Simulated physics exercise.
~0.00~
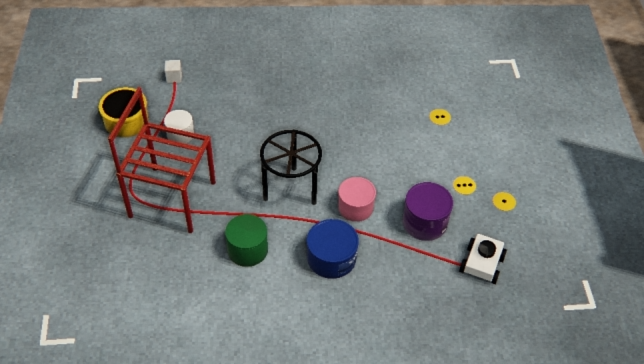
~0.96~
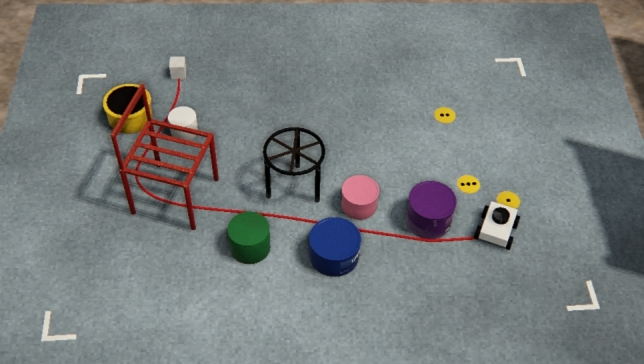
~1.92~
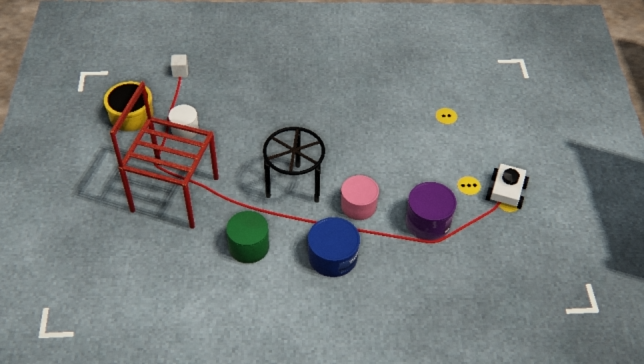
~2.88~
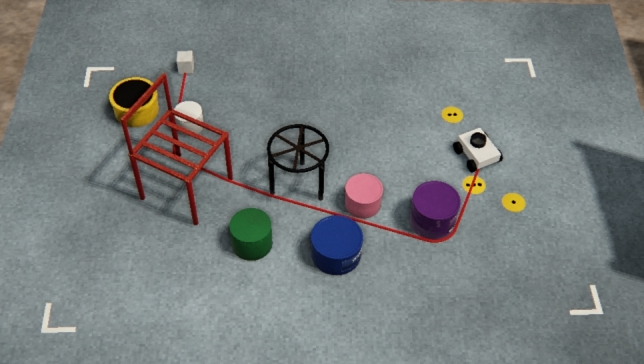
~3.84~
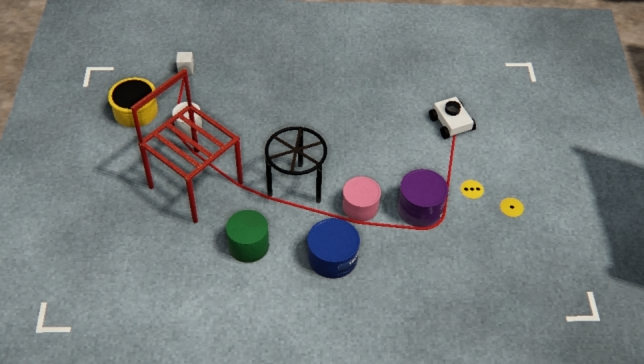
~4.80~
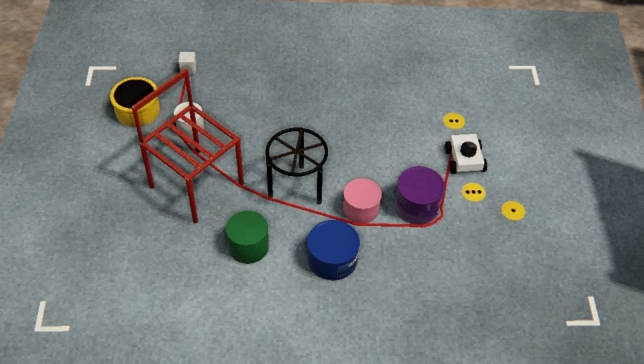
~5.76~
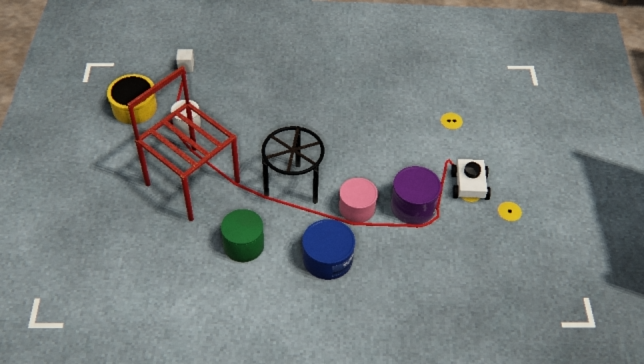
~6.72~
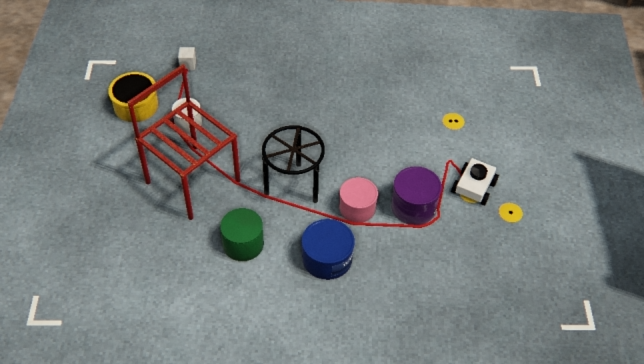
Living-room floor, small white cart towing a red lead round yellow marks, dragging red chair and purple bin slightly, lead ending slack.
